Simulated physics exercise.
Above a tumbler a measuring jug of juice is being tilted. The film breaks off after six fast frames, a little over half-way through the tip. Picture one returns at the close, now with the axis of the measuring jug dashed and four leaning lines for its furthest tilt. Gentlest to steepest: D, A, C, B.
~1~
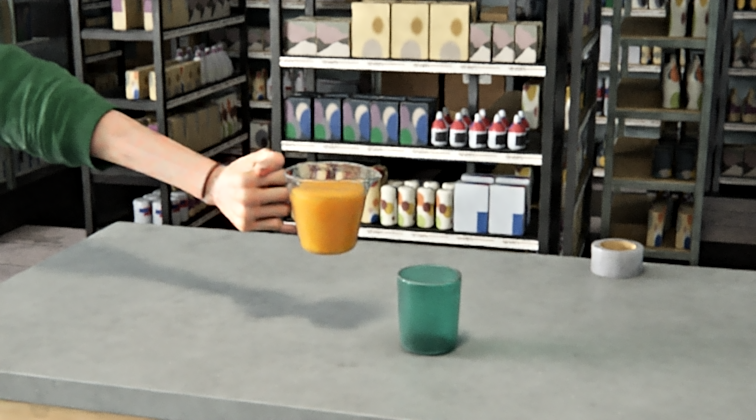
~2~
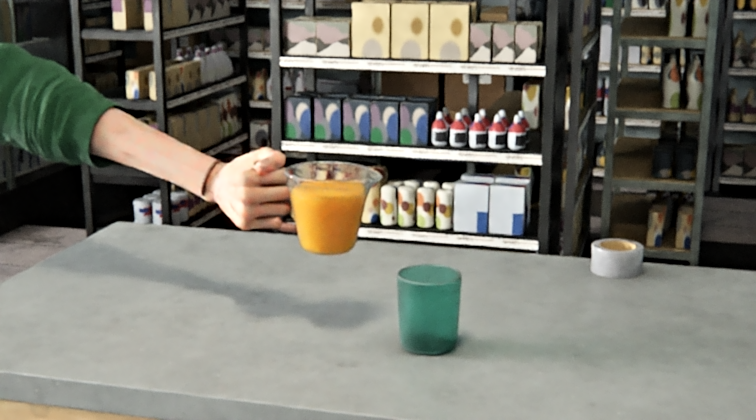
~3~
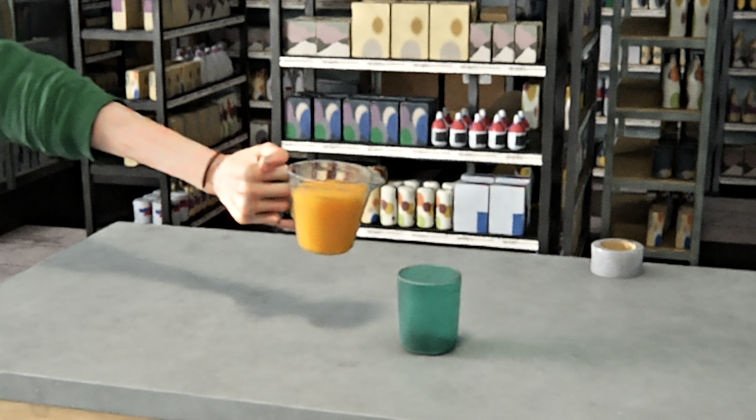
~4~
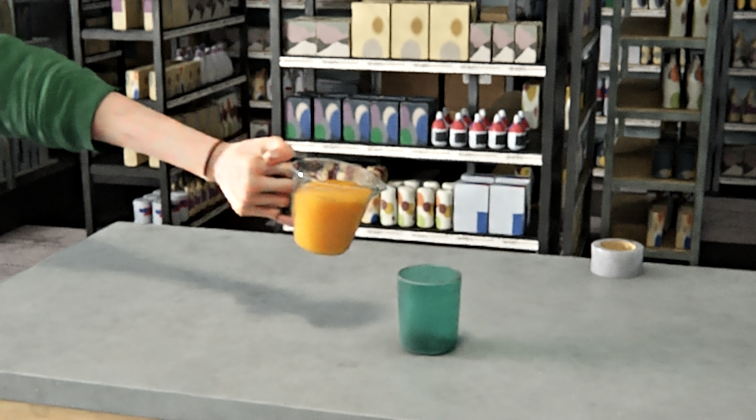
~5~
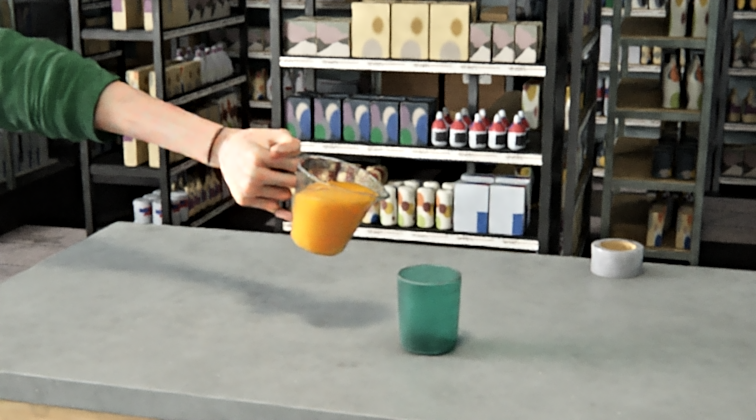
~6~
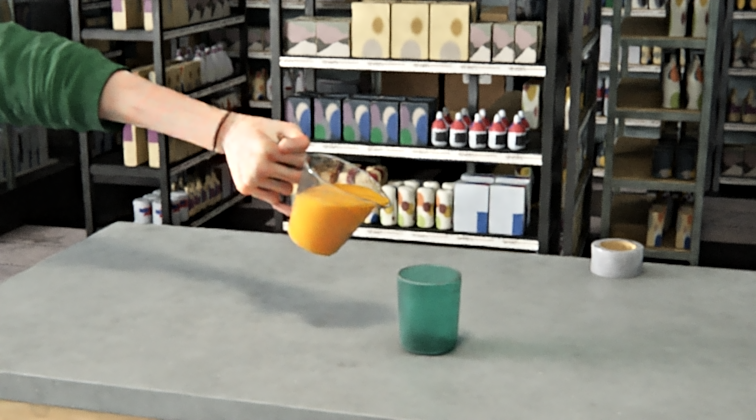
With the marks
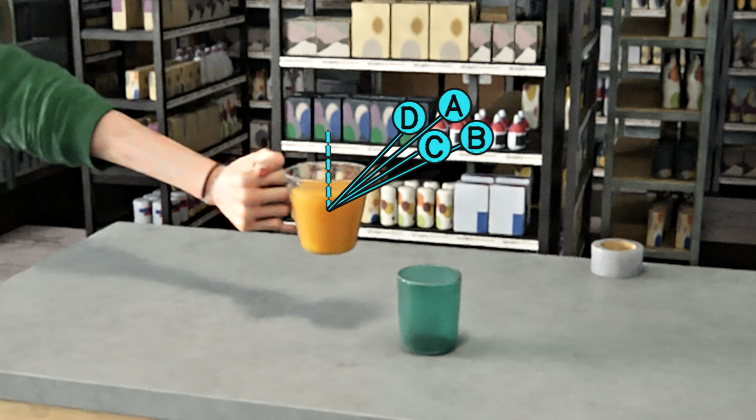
The video shows a hand holding a clear measuring jug of orange juice upright above a gray counter, near a green tumbler, then gradually tilting the jug to the right, with no juice leaving it.
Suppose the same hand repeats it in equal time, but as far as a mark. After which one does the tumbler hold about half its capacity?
The best tilt is C.
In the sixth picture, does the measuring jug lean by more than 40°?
No, it does not.
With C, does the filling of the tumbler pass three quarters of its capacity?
No, it does not.
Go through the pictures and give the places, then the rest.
Upright, lip at (380, 177); rim of the tumbler round (429, 274); nothing has left yet, in the first frame.
Upright, lip at (380, 178); nothing has left yet, in the second frame.
Tipped about 5°, lip at (383, 182); nothing has left yet, in the third frame.
Tipped about 12°, lip at (386, 189); nothing has left yet, in the fourth frame.
Tipped about 19°, lip at (388, 197); nothing has left yet, in the fifth frame.
Tipped about 27°, lip at (390, 206); nothing has left yet, in the sixth frame.
In cyan, A at (442, 116); B at (461, 145); C at (417, 152); D at (401, 133).
For tilt A, the tumbler ends with about 37 % of what it can hold.
For tilt B, the tumbler ends with about 60 % of what it can hold.
For tilt C, the tumbler ends with about 50 % of what it can hold.
For tilt D, the tumbler ends with about 27 % of what it can hold.
